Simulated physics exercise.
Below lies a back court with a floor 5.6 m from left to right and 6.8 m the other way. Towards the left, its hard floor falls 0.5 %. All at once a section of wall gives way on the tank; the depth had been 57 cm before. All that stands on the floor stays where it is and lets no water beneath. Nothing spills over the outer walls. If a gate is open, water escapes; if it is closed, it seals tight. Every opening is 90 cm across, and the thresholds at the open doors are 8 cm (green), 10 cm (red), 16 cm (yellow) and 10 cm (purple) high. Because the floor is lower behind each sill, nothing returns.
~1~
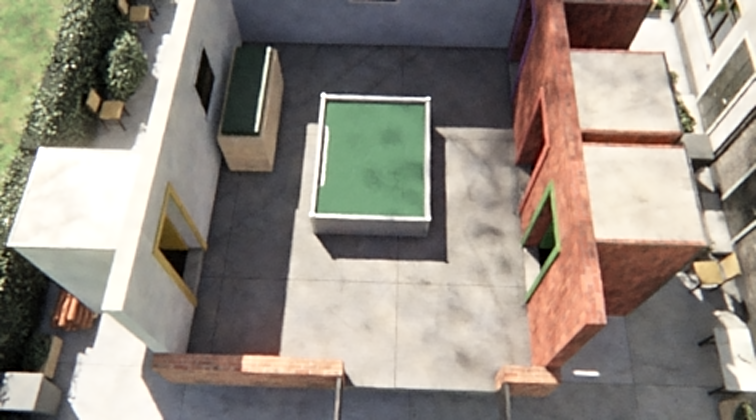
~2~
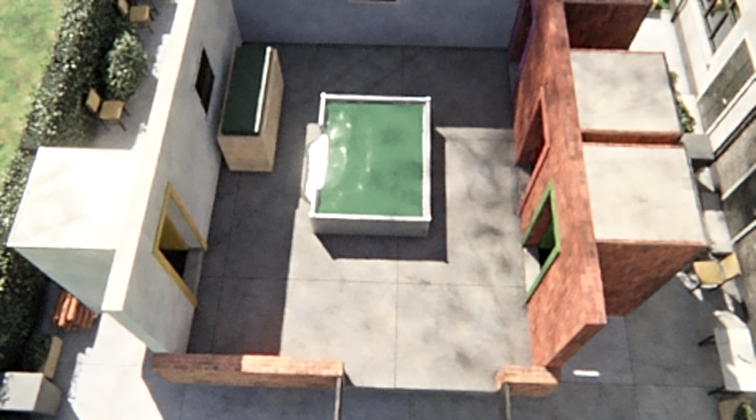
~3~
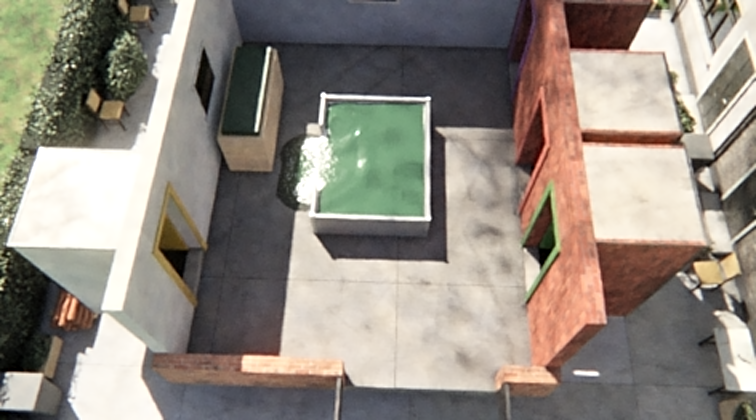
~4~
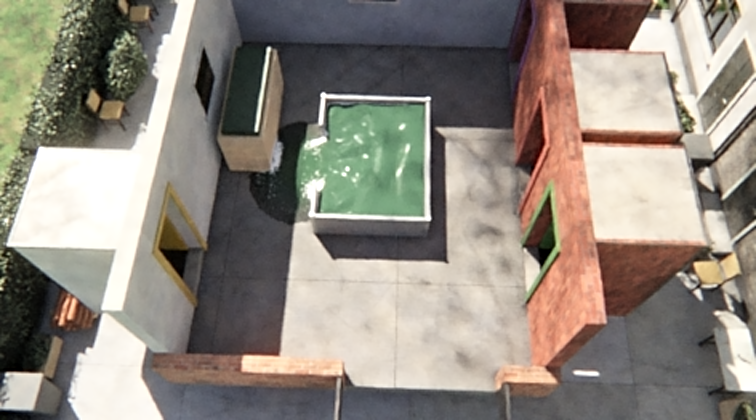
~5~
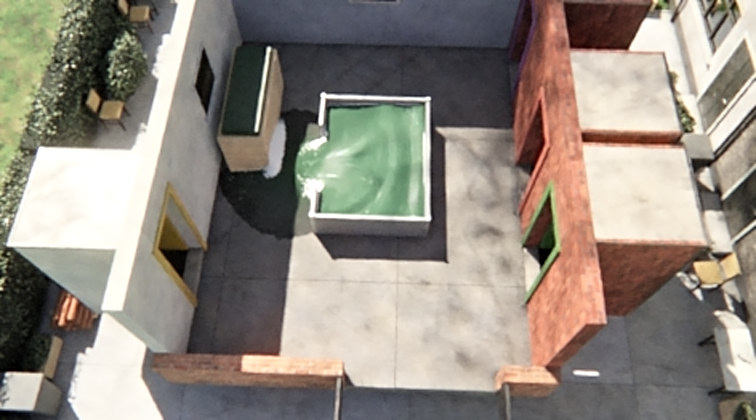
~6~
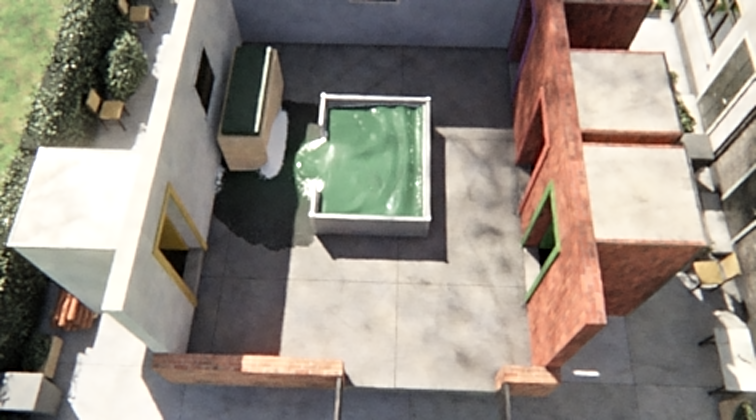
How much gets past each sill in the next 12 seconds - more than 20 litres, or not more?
At the green door the limit will not be crossed; at the red door the limit will not be crossed; at the yellow door the limit will not be crossed; at the purple door the limit will not be crossed.
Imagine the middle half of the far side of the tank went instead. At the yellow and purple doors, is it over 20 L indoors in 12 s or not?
Outcome at yellow: Not exceeded; outcome at purple: Exceeded.
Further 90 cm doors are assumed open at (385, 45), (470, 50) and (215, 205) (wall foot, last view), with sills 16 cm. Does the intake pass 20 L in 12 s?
So, in the order given, it's shy of the mark, then shy of the mark, then beyond the mark.
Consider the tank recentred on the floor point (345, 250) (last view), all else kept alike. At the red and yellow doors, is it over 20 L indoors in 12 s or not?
For the red door, the amount is acceptable; for the yellow door, the amount is too high.
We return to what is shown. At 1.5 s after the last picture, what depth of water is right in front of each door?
Measured in centimetres, the green door gives 0, the red door 0, the yellow door 17 and the purple door 0.
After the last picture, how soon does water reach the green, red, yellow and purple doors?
Green: 4.5 s; red: 4.5 s; yellow: 0.6 s; purple: 2.8 s.
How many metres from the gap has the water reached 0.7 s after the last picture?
3.0 m.
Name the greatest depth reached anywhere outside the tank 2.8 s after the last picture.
Some 27 cm deep.
Then, 0.7 s after the last picture water covers 20 % of the floor and is deepest (46 cm) near (278, 166); green door not reached, red door not reached, yellow door 9 cm at the sill, 0 L in, purple door not reached.
Then, 1.5 s after the last picture water covers 30 % of the floor and is deepest (36 cm) near (278, 166); green door not reached, red door not reached, yellow door 17 cm at the sill, 0 L in, purple door not reached.
Then, 2.8 s after the last picture water covers 50 % of the floor and is deepest (27 cm) near (278, 166); green door not reached, red door not reached, yellow door 12 cm at the sill, 2 L in, purple door not reached.
Then, 6.3 s after the last picture water covers 95 % of the floor and is deepest (16 cm) near (242, 48); green door 8 cm at the sill, 0 L in, red door 7 cm at the sill, 0 L in, yellow door 10 cm at the sill, 2 L in, purple door 12 cm at the sill, 4 L in.
Then, 11.3 s after the last picture water covers 100 % of the floor and is deepest (11 cm) near (431, 204); green door 7 cm at the sill, 5 L in, red door 8 cm at the sill, 3 L in, yellow door 6 cm at the sill, 2 L in, purple door 9 cm at the sill, 6 L in.
